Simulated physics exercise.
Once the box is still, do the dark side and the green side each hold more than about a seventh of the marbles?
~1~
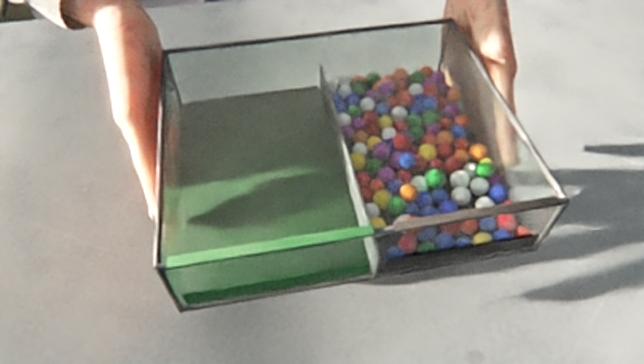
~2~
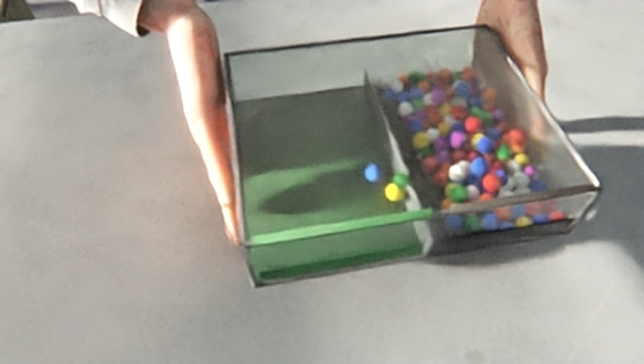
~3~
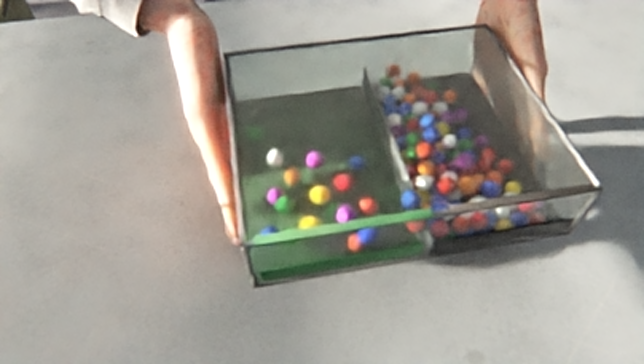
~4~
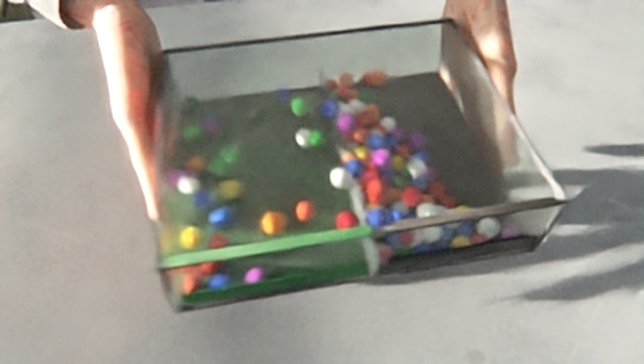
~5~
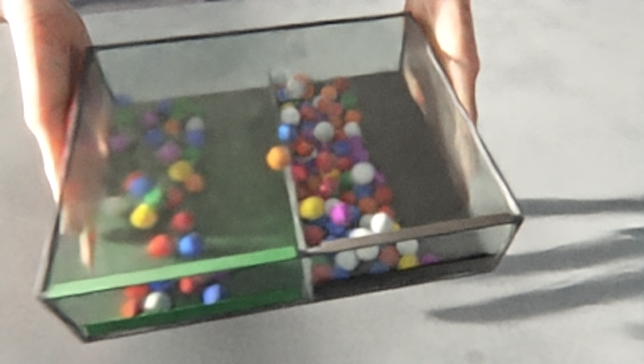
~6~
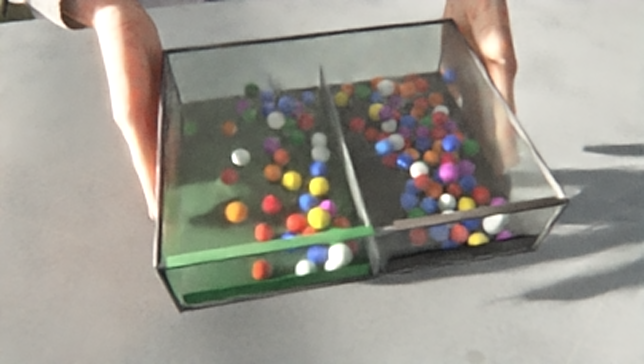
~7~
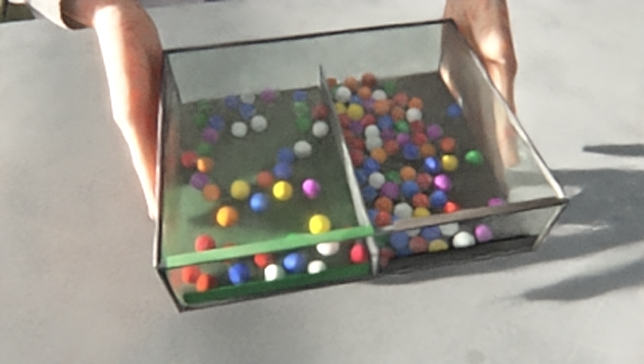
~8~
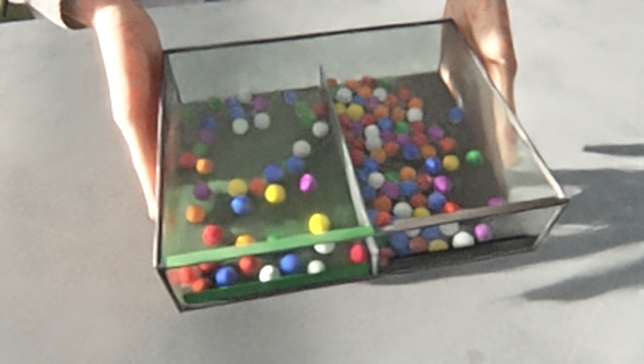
Yes, both sides do. The dark side keeps the larger part, and the green side ends up with roughly a third of the marbles.
